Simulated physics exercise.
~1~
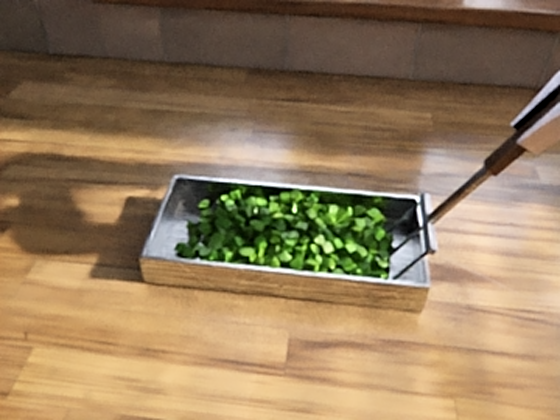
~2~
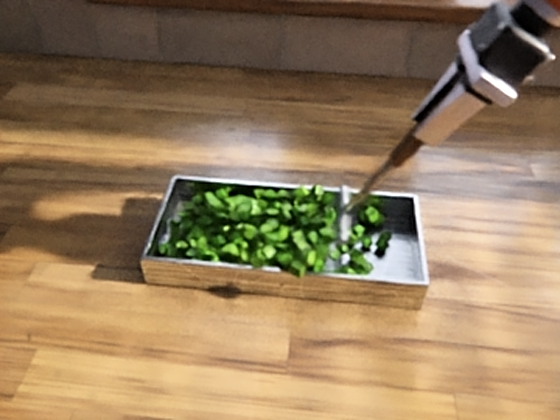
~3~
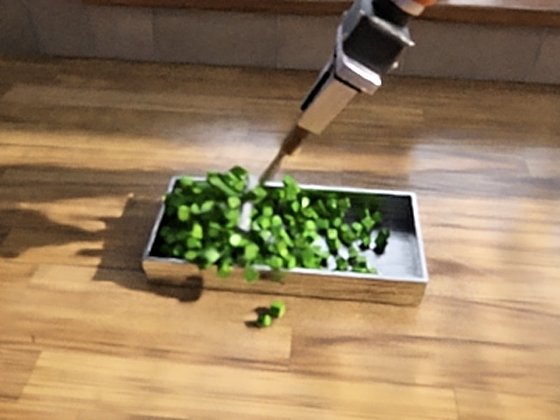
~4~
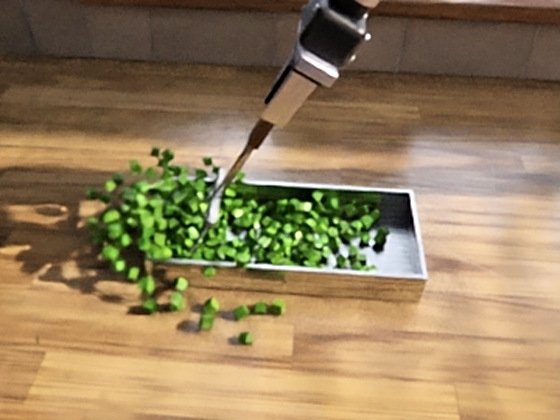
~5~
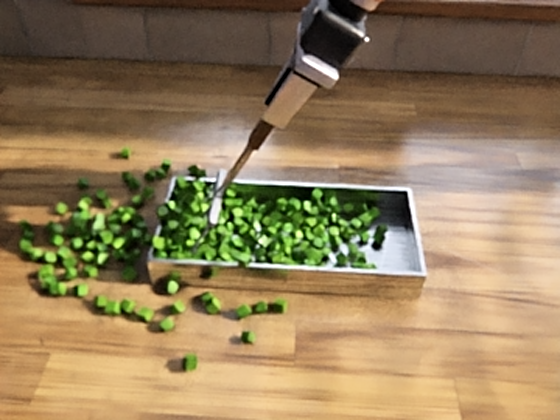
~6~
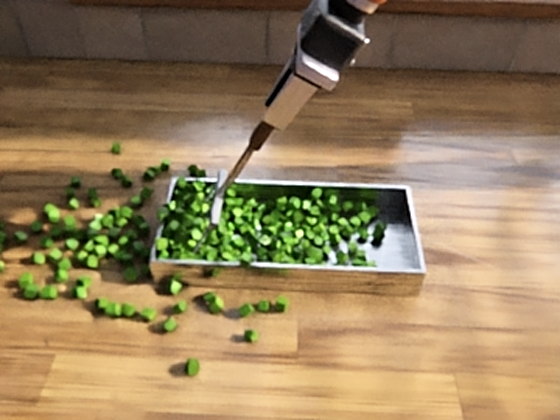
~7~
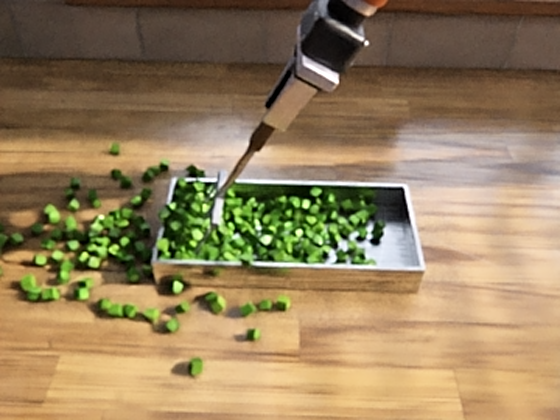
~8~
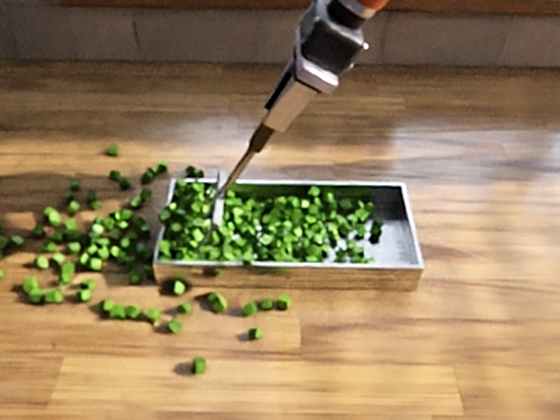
A robotic arm sweeps green pieces leftward through a tray, spilling many onto the wooden surface.
